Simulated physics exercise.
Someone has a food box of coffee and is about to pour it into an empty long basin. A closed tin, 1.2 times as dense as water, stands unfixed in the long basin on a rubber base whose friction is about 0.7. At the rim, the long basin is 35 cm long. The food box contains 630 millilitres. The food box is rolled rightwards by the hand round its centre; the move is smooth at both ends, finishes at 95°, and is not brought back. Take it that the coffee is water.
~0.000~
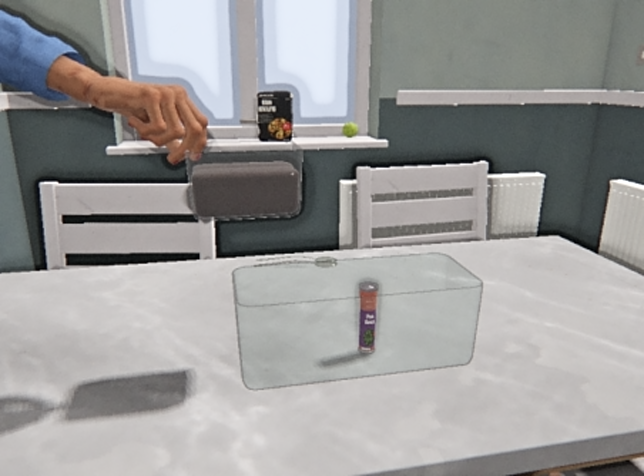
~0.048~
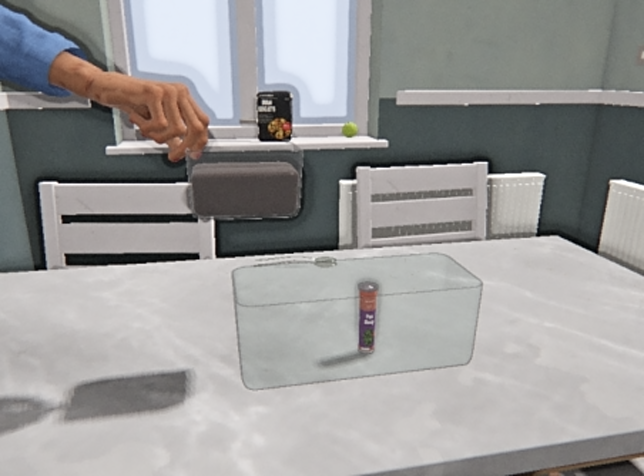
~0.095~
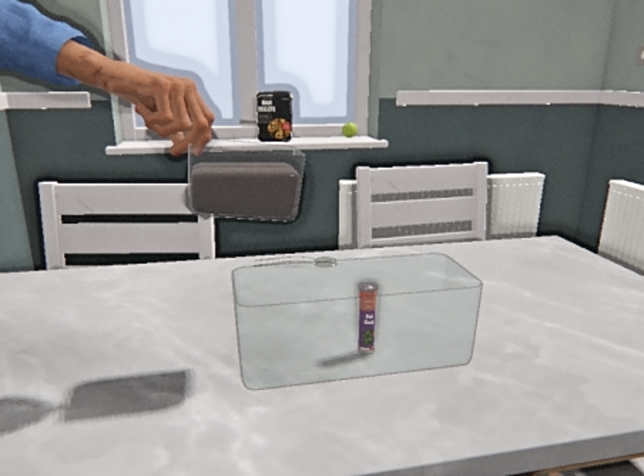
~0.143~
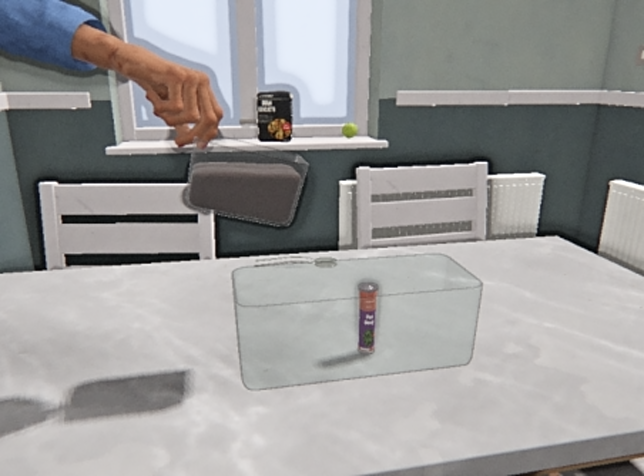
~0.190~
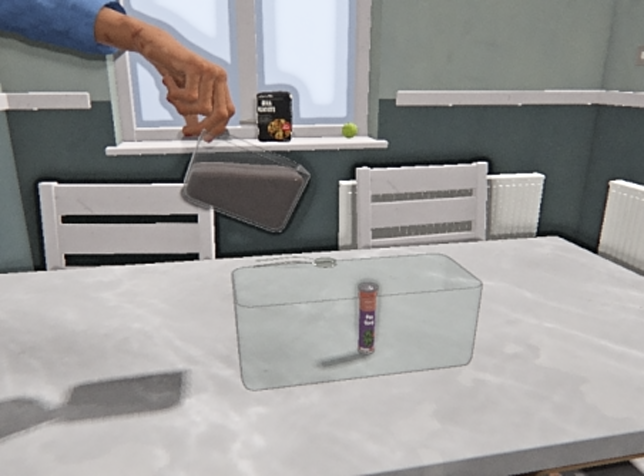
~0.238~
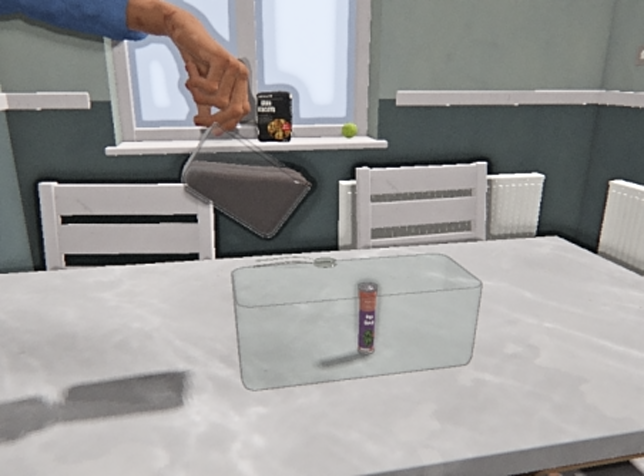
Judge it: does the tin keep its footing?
No, it tips over.
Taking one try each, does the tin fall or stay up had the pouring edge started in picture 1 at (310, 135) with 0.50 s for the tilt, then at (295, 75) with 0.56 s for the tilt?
Run one: It tumbles. Run two: It tumbles.
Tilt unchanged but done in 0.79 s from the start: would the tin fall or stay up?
In that case the tin overturns.
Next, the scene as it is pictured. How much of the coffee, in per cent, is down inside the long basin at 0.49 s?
20 %, give or take.
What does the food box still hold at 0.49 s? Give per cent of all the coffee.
I reckon about 34 in a hundred is still held.
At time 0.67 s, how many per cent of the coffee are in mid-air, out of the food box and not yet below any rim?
Something like 7 per cent is in the air then.
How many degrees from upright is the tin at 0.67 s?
Roughly 5°.
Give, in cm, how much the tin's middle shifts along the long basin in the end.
All told, the tin's centre has moved close to 6.0 cm.
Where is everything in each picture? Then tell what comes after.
The first picture shows tilt 0°; pouring edge (297, 147); surface from (192, 170) to (294, 167); the long basin's rim runs from (235, 287) to (464, 269); the tin's top is at (369, 290).
The second picture shows tilt 2°; pouring edge (298, 148); surface from (192, 170) to (294, 167).
The third picture shows tilt 7°; pouring edge (300, 153); surface from (192, 169) to (295, 168).
The fourth picture shows tilt 14°; pouring edge (302, 161); surface from (192, 169) to (297, 170).
The fifth picture shows tilt 25°; pouring edge (304, 171); surface from (189, 169) to (299, 172).
The sixth picture shows tilt 36°; pouring edge (304, 184); surface from (187, 167) to (301, 175); 1 per cent is over the edge.
After 0.49 s the tilt is 91° and 35 per cent is still to pour; the tin stands where it began.
After 0.67 s the tilt is 95° and 13 per cent is still to pour; the tin stands 1 cm from where it began.
After 0.85 s the tilt is 95° and 4 per cent is still to pour; the tin leans 5°.
After 1.06 s the tilt is 95° and 2 per cent is still to pour; the tin leans 22°.
In the end the tin lies on its side.
